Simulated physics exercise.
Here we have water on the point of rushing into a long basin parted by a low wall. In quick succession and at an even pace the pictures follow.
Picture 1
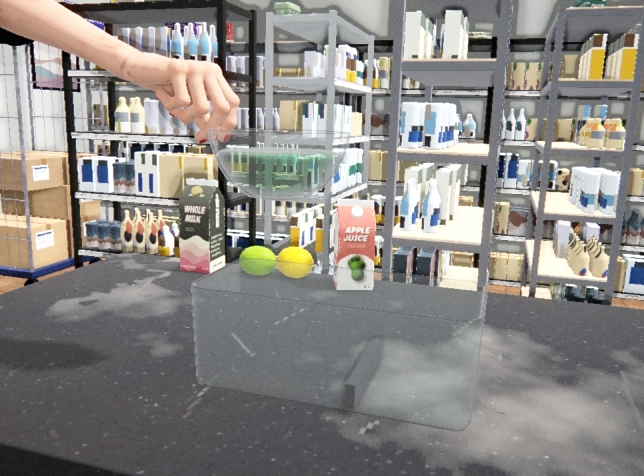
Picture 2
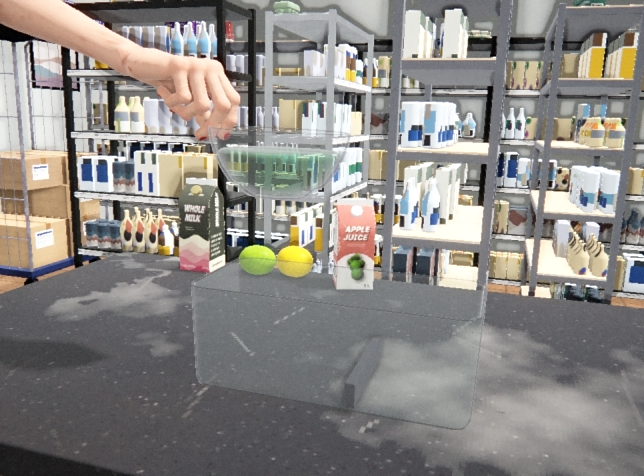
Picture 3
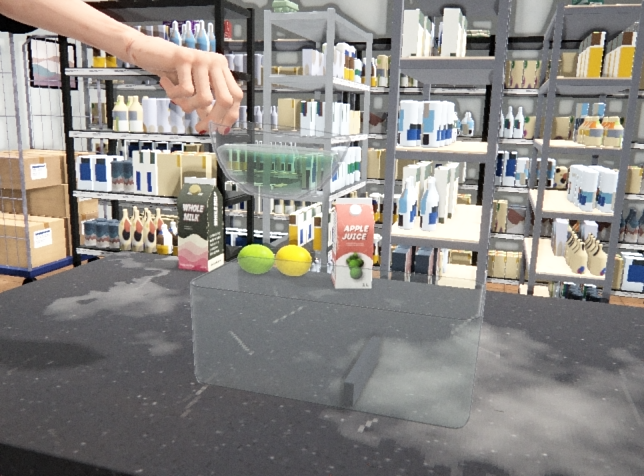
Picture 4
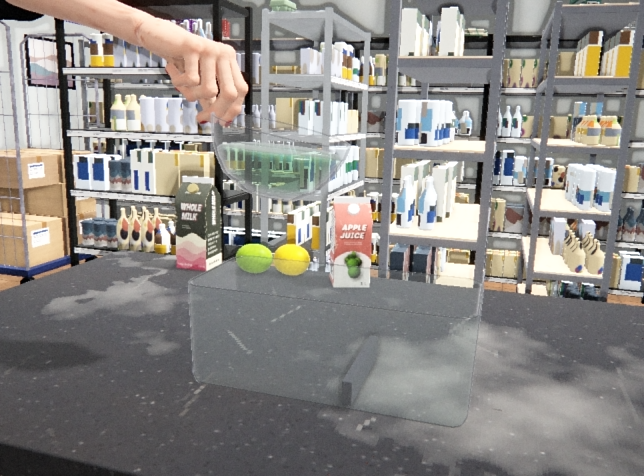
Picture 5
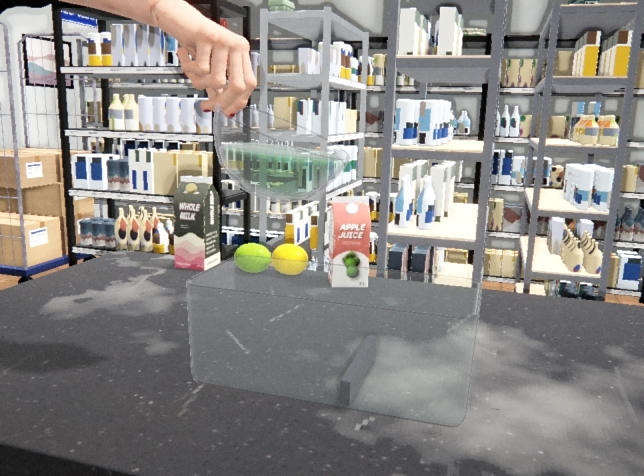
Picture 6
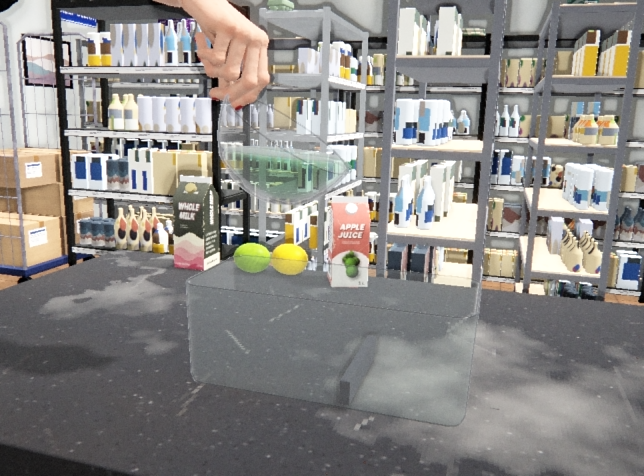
A hand tilts a clear bowl of water to the right above a long glass basin.
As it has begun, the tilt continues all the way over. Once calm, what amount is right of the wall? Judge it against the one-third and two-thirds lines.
Lands in the middle band.
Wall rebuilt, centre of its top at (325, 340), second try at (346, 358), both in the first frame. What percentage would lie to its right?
Roughly 90 % and then 70 %.
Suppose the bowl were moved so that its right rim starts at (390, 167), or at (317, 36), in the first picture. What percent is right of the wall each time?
Roughly 70 percent on the first try and 45 percent on the second.
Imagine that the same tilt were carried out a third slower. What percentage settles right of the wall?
It works out near 70 %.
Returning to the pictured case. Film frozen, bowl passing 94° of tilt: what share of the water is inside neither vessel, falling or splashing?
I'd say some 35 per cent.
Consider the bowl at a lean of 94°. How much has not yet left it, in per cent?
Around 15 in a hundred.
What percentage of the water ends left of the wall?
About 40 percent.
A moment on, the bowl is tipped on its side and 13 per cent is still to pour, 5 is left of the wall and 48 right of it.
Next, the bowl is tipped right over and 0 per cent is still to pour, 35 is left of the wall and 63 right of it.
Then the bowl is tipped right over and 0 per cent is still to pour, 39 is left of the wall and 60 right of it.
Later the bowl is tipped right over and 0 per cent is still to pour, 40 is left of the wall and 59 right of it.
Finally, 40 per cent lies left of the wall, 59 right of it and 1 outside.
